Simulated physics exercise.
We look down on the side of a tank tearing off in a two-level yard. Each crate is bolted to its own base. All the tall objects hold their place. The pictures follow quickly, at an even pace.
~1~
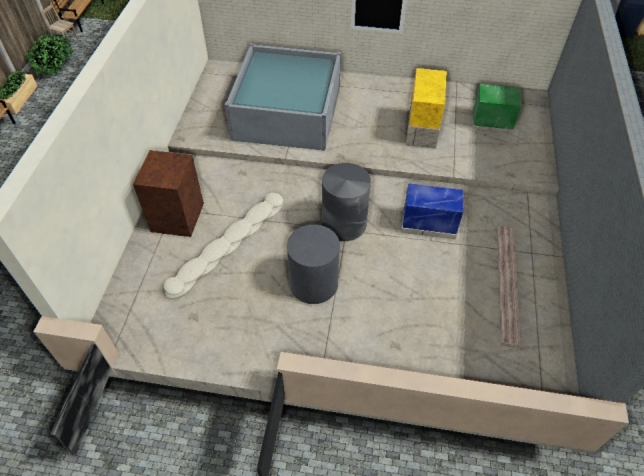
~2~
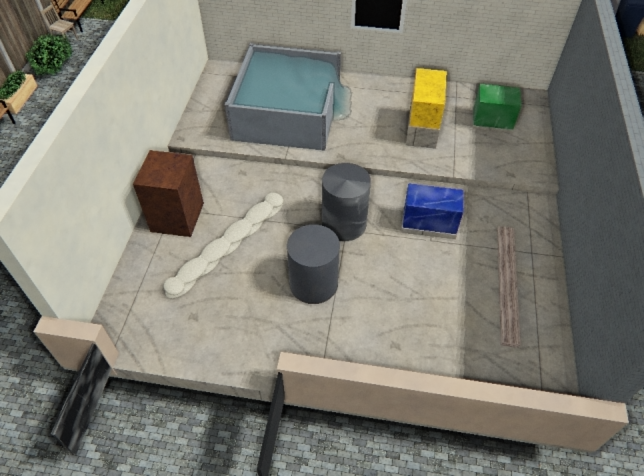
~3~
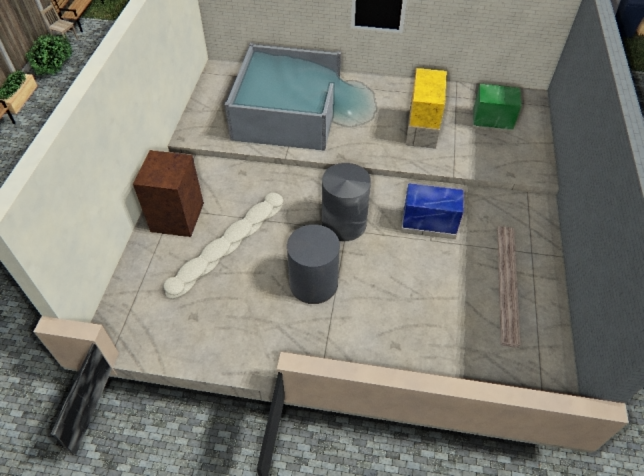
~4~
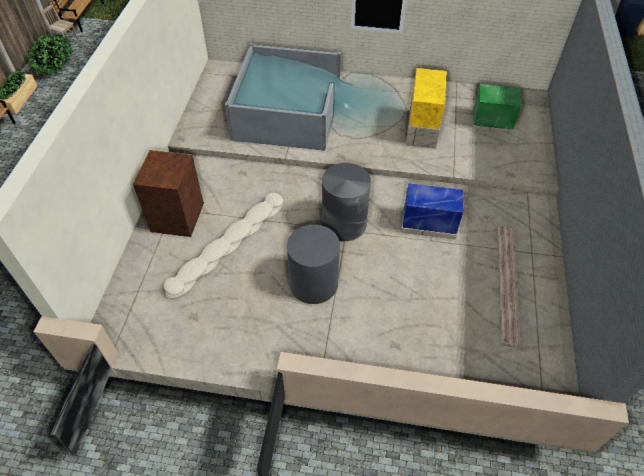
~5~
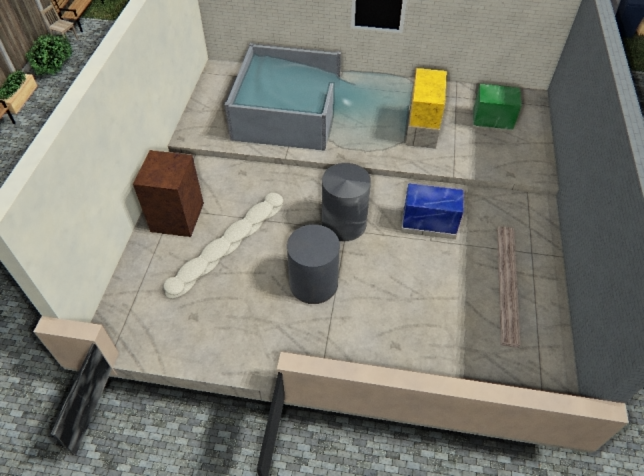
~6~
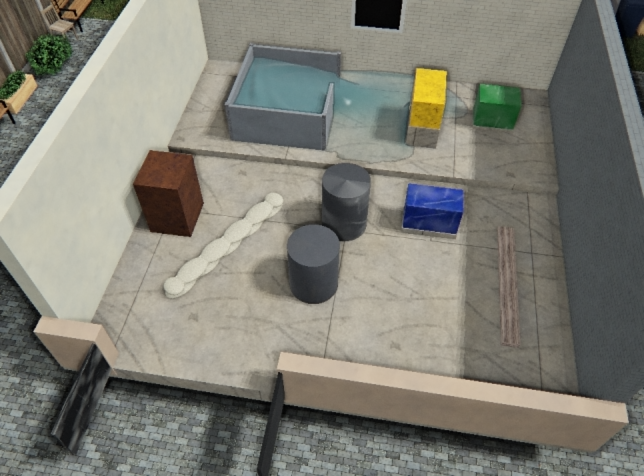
Water pours from the right side of a grey tank and spreads past a yellow block.
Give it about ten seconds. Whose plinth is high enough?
In the end: The green crate is soaked; the yellow crate keeps dry; the blue crate is soaked.
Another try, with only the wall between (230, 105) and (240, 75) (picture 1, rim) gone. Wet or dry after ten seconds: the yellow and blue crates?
In short: The yellow crate escapes it; the blue crate is safe.
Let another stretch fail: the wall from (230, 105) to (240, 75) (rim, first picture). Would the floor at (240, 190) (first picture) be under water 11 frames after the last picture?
At that place: Awash.
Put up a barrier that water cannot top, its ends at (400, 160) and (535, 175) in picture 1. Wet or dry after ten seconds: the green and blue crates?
In short: The green one ends up wet; the blue one keeps dry.
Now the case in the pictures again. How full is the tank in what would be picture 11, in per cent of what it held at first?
Some 64 per cent.
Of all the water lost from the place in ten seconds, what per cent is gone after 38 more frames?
Some 5 per cent.
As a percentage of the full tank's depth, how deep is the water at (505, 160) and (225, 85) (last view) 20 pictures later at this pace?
About 6 and 0 per cent.
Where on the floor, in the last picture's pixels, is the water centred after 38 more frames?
Near (389, 170).
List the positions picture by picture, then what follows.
The open tank at (286, 82) is whole and still, in the first picture.
The front is at (346, 88), out from the gap at (333, 93), in the second picture.
The front is at (372, 111), out from the gap at (333, 94), in the third picture.
The front is at (400, 113), out from the gap at (333, 94), in the fourth picture.
Water pours out at (333, 94) and has run to a hidden place, in the fifth picture.
The front is at (461, 103), out from the gap at (333, 94), in the sixth picture.
A moment on, water covers 15 % of the floor; the green crate water round its plinth, the yellow crate water round its plinth, the blue crate water round its plinth.
Next, water covers 25 % of the floor; the green crate water round its plinth, the yellow crate water round its plinth, the blue crate water round its plinth.
Then, water covers 45 % of the floor; the green crate water round its plinth, the yellow crate water round its plinth, the blue crate water round its plinth.
Later, water covers 70 % of the floor; the green crate water round its plinth, the yellow crate water round its plinth, the blue crate water round its plinth.
In the end, water covers 90 % of the floor; the green crate was topped, the yellow crate stayed above the water, the blue crate was topped.
